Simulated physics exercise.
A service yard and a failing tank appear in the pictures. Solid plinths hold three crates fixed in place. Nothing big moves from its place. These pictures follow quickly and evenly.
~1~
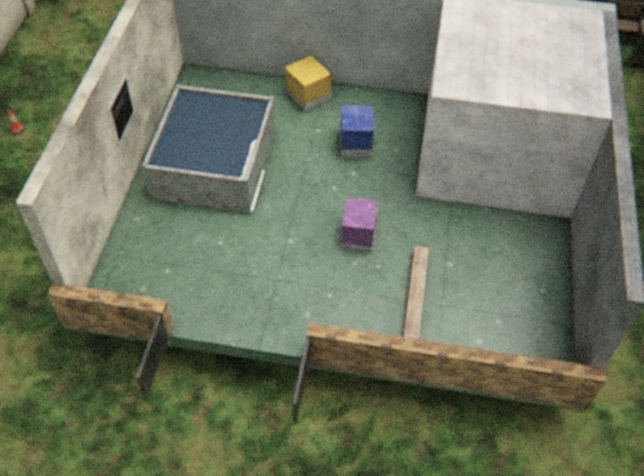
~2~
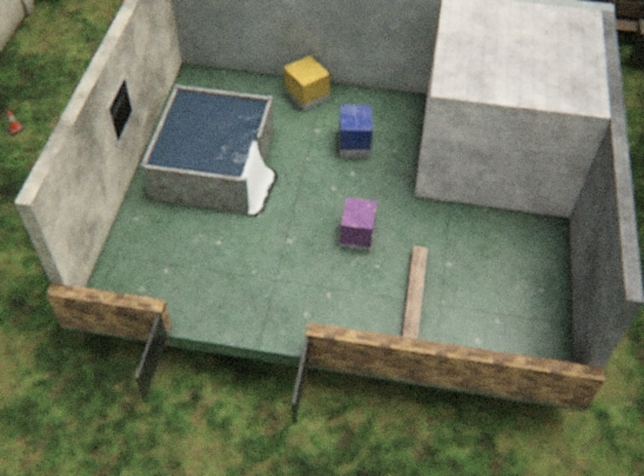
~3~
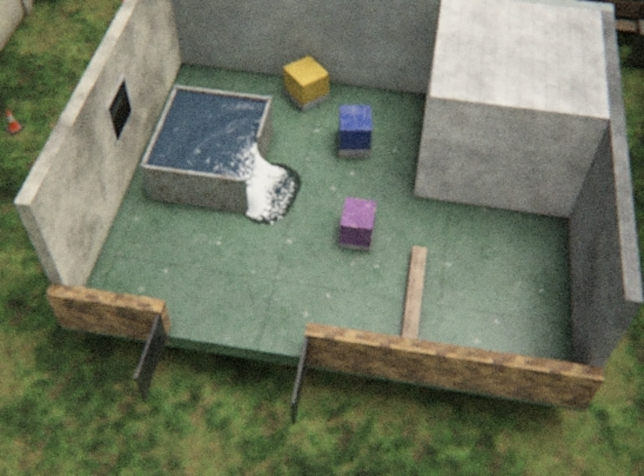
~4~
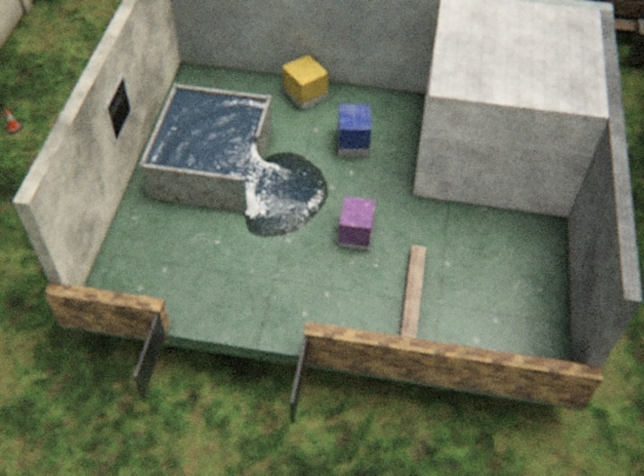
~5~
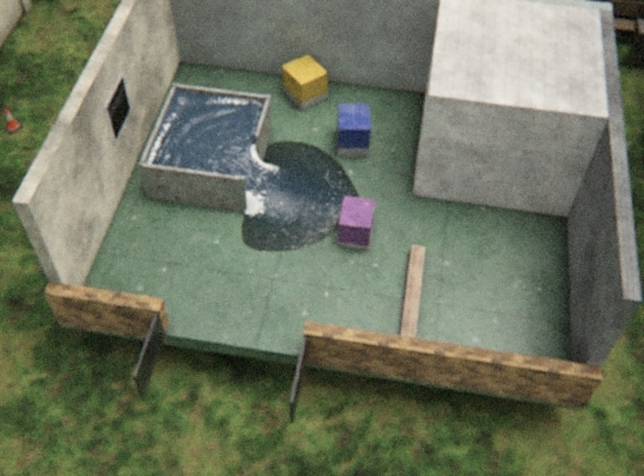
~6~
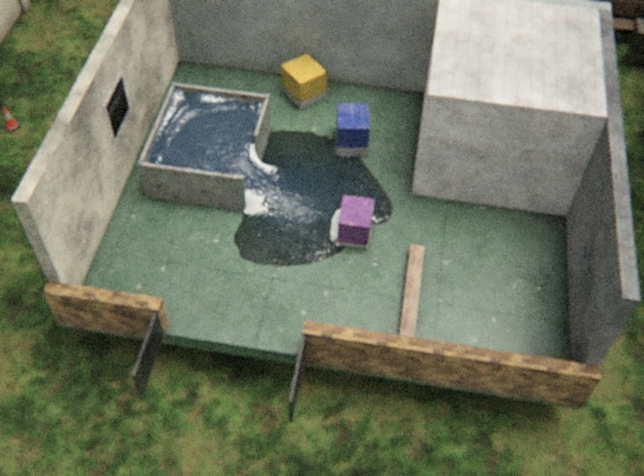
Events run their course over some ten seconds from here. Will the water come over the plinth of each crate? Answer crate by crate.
The blue crate: No, it stays dry. The yellow crate: Yes, water reaches it. The purple crate: Yes, water reaches it.
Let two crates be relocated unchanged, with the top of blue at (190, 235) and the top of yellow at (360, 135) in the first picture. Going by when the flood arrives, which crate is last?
The crate marked blue, I think.
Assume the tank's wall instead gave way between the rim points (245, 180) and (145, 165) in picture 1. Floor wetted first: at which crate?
I say the purple-painted one.
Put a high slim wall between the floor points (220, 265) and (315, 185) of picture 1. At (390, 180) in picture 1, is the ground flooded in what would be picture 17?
My call: Soaked.
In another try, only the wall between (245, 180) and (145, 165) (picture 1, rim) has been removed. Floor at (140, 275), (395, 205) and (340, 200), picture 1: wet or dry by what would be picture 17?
Spot one: Reached by the flood. Spot two: Spared by the leak. Spot three: Spared by the leak.
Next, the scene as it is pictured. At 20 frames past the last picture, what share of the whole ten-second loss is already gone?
By then, close to 20 % of it.
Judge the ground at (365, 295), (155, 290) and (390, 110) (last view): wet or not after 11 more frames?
One after the other: Wet, dry, covered.
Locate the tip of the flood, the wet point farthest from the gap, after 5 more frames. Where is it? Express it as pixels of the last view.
Roughly (520, 242).
A moment on, water covers 30 % of the floor; the blue crate water round its plinth, the yellow crate water round its plinth, the purple crate water round its plinth.
Next, water covers 45 % of the floor; the blue crate water round its plinth, the yellow crate water round its plinth, the purple crate water round its plinth.
Then, water covers 55 % of the floor; the blue crate water round its plinth, the yellow crate water round its plinth, the purple crate water round its plinth.
Later, water covers 70 % of the floor; the blue crate water round its plinth, the yellow crate water round its plinth, the purple crate water round its plinth.
In the end, water covers 80 % of the floor; the blue crate stayed above the water, the yellow crate was topped, the purple crate was topped.
